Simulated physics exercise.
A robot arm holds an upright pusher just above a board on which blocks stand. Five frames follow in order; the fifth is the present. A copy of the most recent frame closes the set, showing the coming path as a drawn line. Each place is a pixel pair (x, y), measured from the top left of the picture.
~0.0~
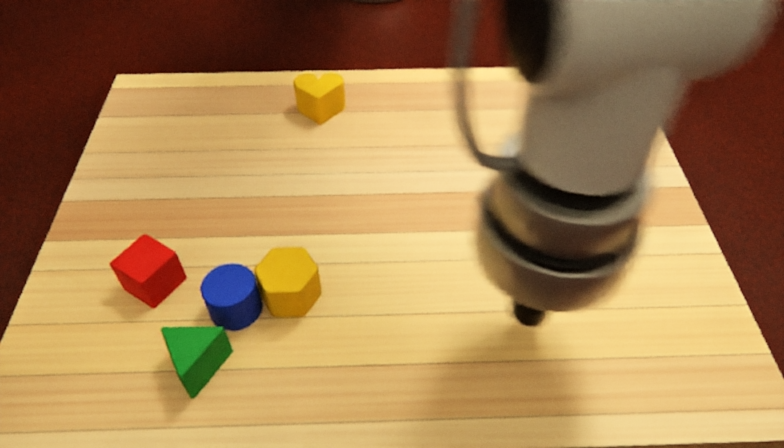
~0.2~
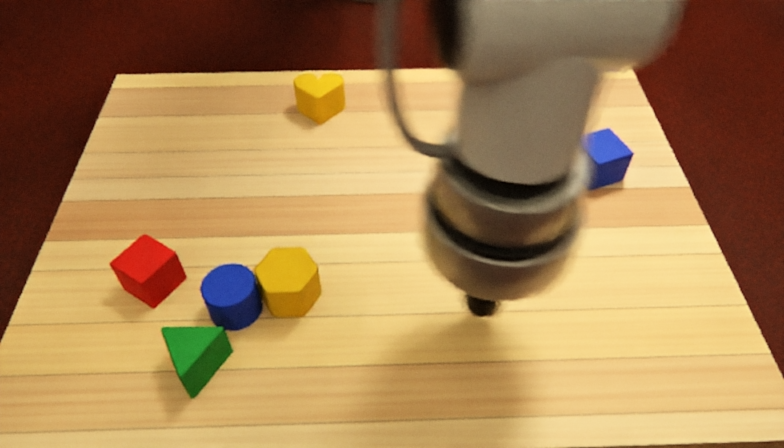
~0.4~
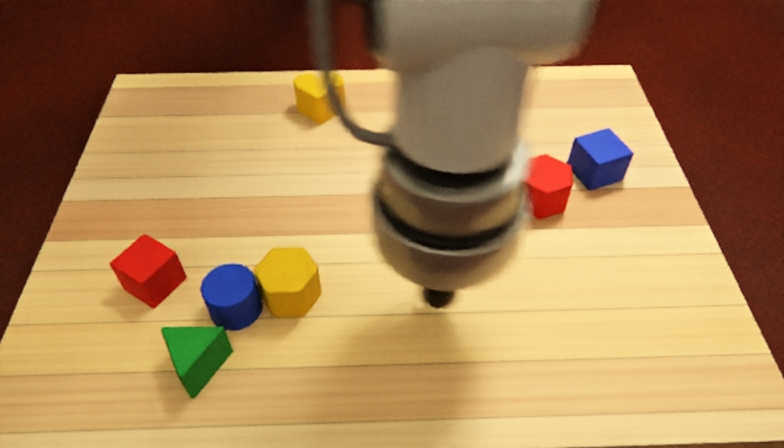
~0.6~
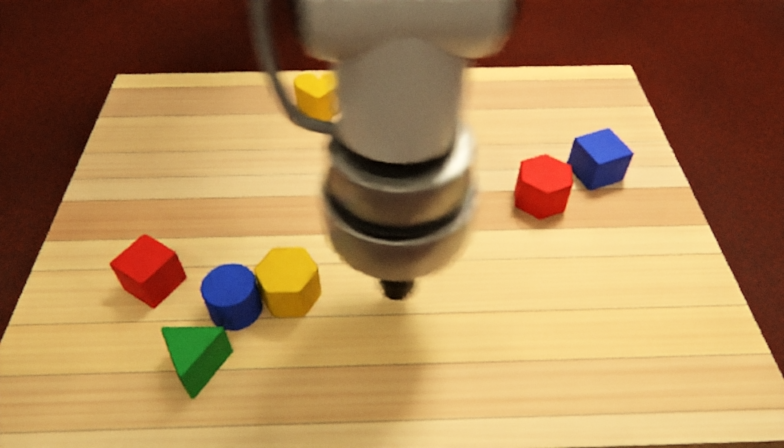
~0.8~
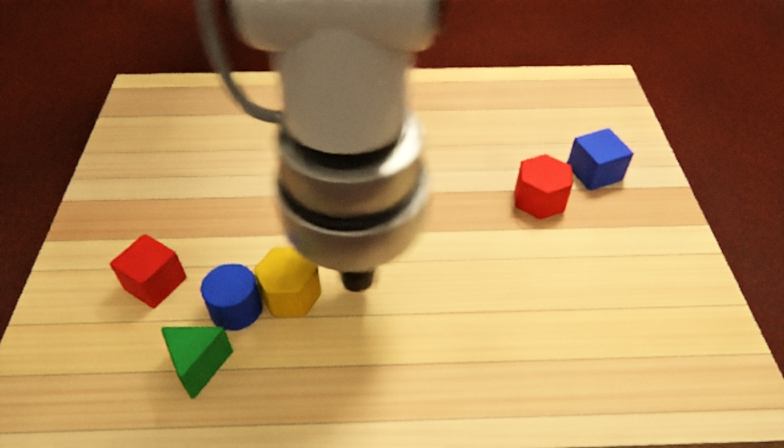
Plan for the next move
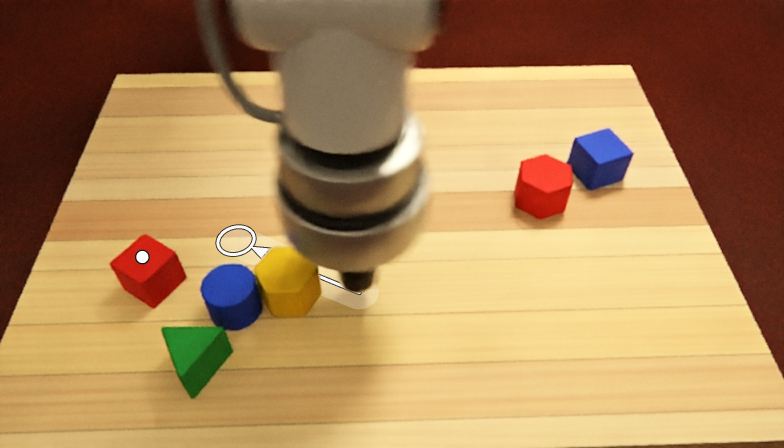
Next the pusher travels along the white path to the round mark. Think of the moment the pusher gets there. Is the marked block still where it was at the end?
Yes, I think so.
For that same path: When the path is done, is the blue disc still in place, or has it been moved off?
Its place changes.
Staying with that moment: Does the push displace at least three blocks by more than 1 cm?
No - that is not the case.
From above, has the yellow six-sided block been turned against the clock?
The answer is yes.
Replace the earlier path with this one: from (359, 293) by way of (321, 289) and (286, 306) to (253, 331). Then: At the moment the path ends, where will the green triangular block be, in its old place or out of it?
The green triangular block will stay where it stands.
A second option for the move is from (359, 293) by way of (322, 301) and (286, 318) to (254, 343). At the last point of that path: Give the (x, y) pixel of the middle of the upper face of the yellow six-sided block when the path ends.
At the end it should sit near (238, 270).
The line goes straight from (359, 293) to (236, 240); the dot is on the red square block.
What follows on the original path. One third of the way, pusher (313, 260); blue disc (211, 288); yellow six-sided block (265, 266).
Two thirds of the way, pusher (270, 242); blue disc (189, 298); yellow six-sided block (236, 263), turned 30° anticlockwise.
At the end, pusher (231, 225); red square block unmoved; blue disc (189, 298); yellow six-sided block (235, 263), turned 30° anticlockwise.
